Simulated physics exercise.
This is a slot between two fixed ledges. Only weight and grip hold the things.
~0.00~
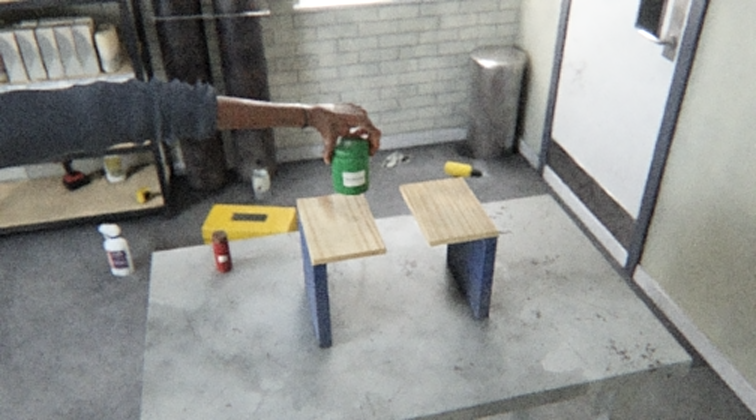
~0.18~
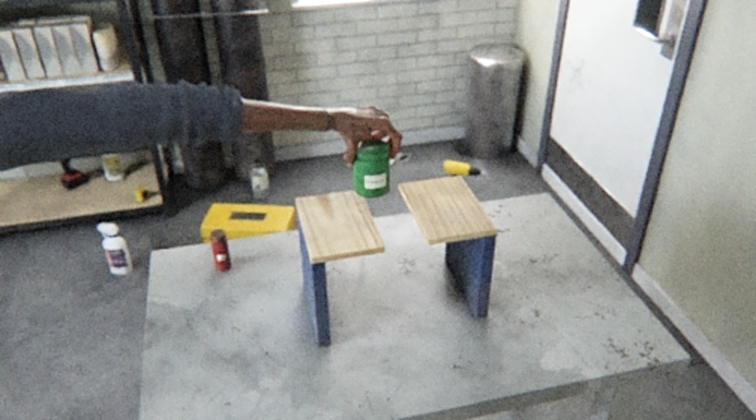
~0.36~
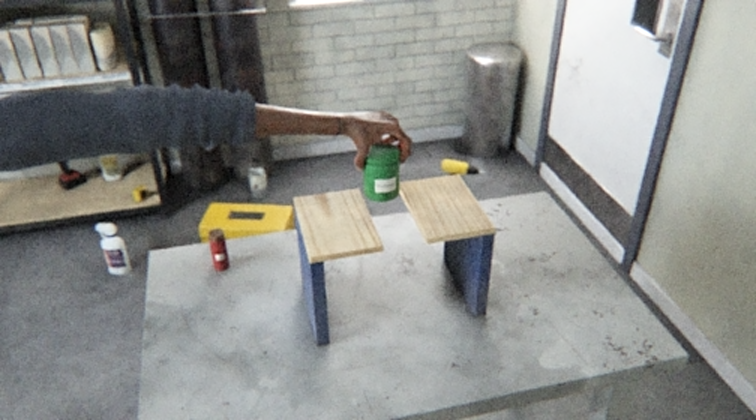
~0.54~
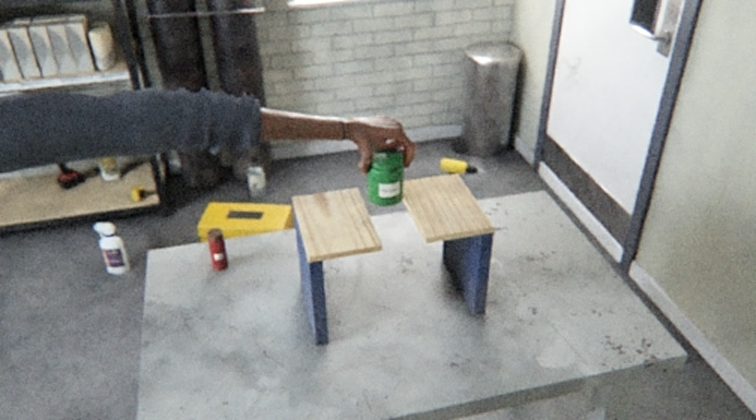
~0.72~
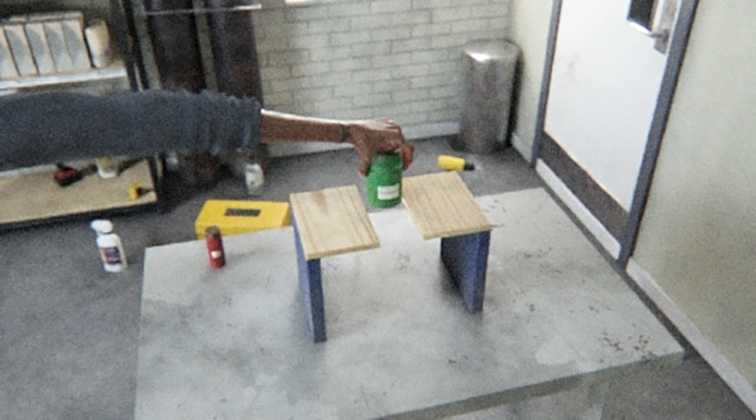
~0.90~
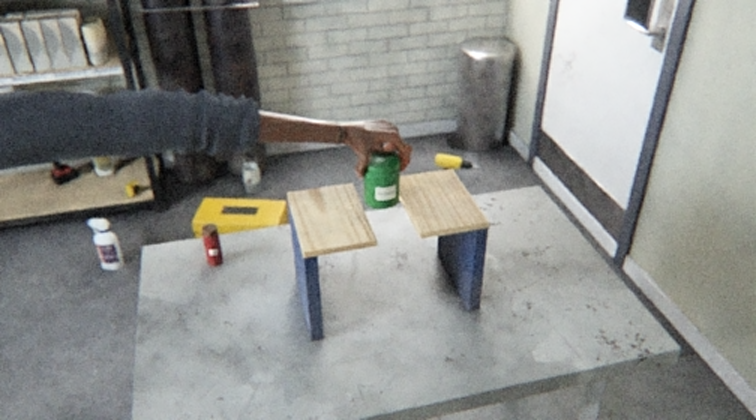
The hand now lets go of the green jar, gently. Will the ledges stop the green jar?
Outcome: The jar reaches the table.
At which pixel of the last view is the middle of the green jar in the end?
Around (382, 277).
After 1.22 s, green jar slid well along near (382, 264).
After 1.56 s, green jar slid well along near (382, 277).
At rest (1.9 s), moved from the start, green jar; red shaker in place. Seen from the same camera at the end, green jar near (382, 277). The jar drops through.
